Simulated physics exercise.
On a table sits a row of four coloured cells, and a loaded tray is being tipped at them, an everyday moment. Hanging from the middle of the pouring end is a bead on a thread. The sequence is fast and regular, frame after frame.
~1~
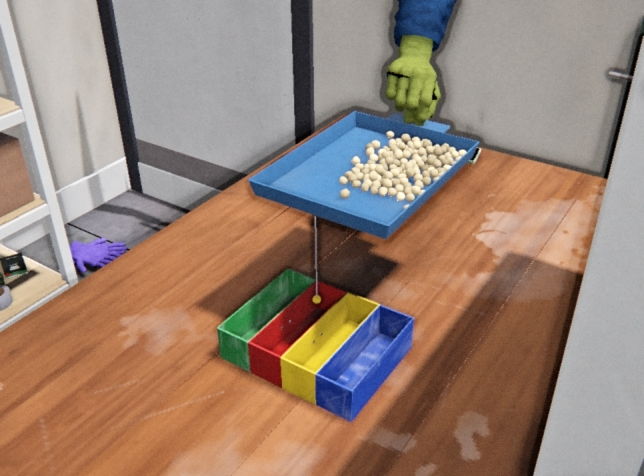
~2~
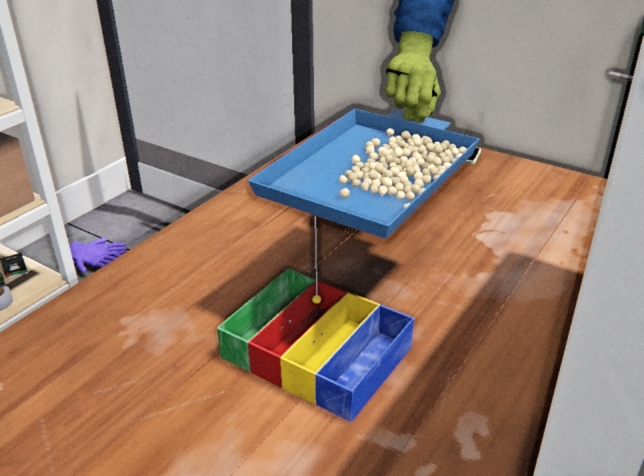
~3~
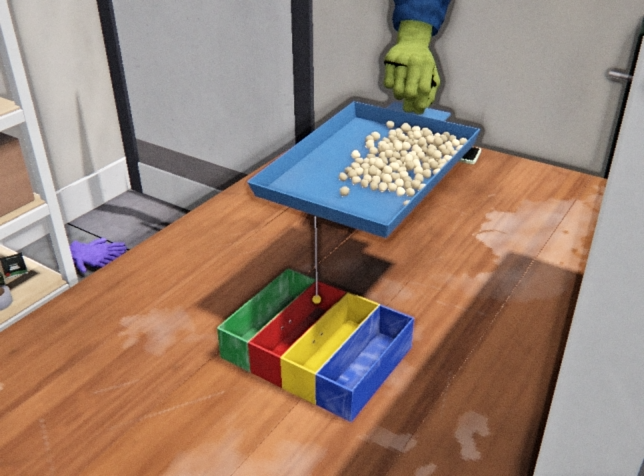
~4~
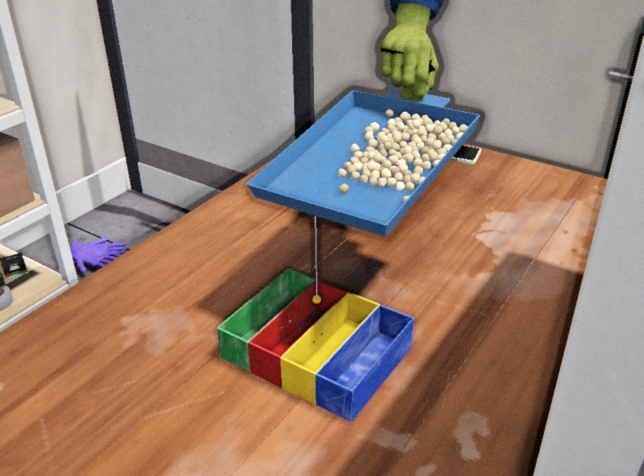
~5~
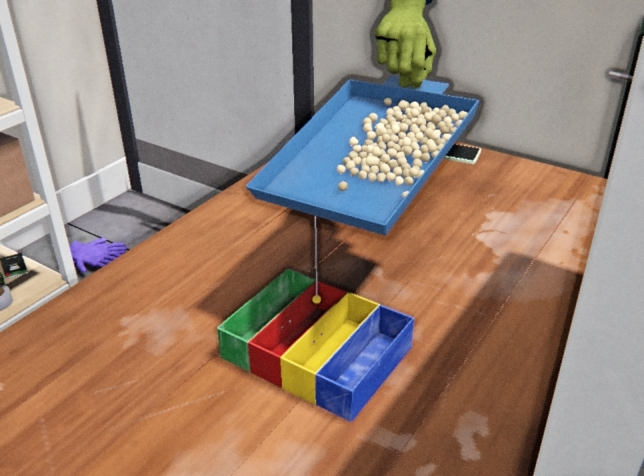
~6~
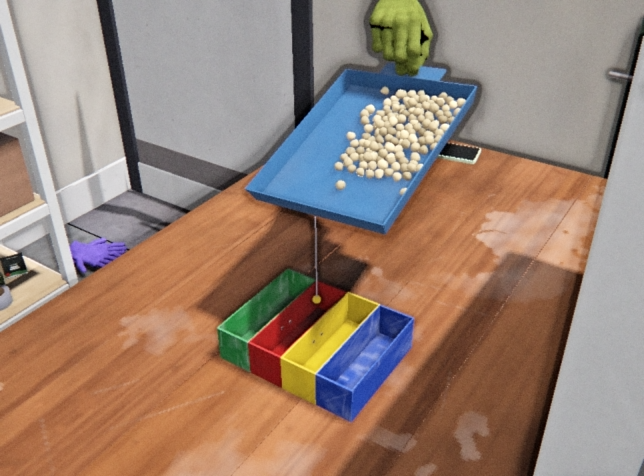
Green-gloved hand raising the far end of a blue tray of macadamia nuts, steadily tilting it above four coloured cells.
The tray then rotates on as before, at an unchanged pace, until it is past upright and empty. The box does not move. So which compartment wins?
The green one wins.
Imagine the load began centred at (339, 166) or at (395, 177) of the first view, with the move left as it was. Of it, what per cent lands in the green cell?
Around 30 percent the first time, around 30 percent the second.
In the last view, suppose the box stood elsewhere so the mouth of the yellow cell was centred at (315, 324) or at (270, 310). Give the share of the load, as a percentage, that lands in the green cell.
Respectively 40 % and 10 %.
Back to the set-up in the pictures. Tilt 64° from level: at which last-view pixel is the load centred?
Look about (303, 193) in the last picture.
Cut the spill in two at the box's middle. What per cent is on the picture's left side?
Close to 100 in a hundred.
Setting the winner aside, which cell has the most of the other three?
The answer here is the cell in red.
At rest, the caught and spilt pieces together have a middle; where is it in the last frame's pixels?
About (251, 345).
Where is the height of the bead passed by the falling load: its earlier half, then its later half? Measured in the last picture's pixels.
First around (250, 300), afterwards around (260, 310).
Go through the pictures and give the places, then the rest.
Corners of the pouring end (254, 179) and (387, 222), level; middle of the load (412, 164), macadamia nuts; bead on its thread (317, 299); green cell (234, 347); red cell (266, 362); yellow cell (299, 378); blue cell (334, 395), in the first picture.
Corners of the pouring end (254, 179) and (386, 222), level; middle of the load (412, 162), in the second picture.
Corners of the pouring end (254, 181) and (386, 221), tipped barely, lowest at the left corner; middle of the load (412, 156), in the third picture.
Corners of the pouring end (253, 183) and (384, 221), tipped a little, lowest at the left corner; middle of the load (412, 146), in the fourth picture.
Corners of the pouring end (252, 185) and (383, 220), tipped a little, lowest at the left corner; middle of the load (411, 137), in the fifth picture.
Corners of the pouring end (251, 187) and (382, 220), tipped clearly, lowest at the left corner; middle of the load (400, 128); green cell (234, 347); red cell (266, 362); yellow cell (299, 378); blue cell (334, 395), in the sixth picture.
Just after the last frame, tray tipped steeply; the larger part on the tray; just a few in the red cell; about a tenth falling or outside the box.
A moment on, tray tipped past a quarter turn; roughly half on the tray; about a tenth in the green cell; just a few in the red cell; just a few in the yellow cell; roughly a third falling or outside the box.
Further on, tray tipped past a quarter turn; roughly a third in the green cell; roughly a quarter in the red cell; about a tenth in the yellow cell; roughly a third falling or outside the box.
When it is over, tray tipped past a quarter turn; roughly a third in the green cell; roughly a quarter in the red cell; about a tenth in the yellow cell; not one in the blue cell; roughly a third outside the box.
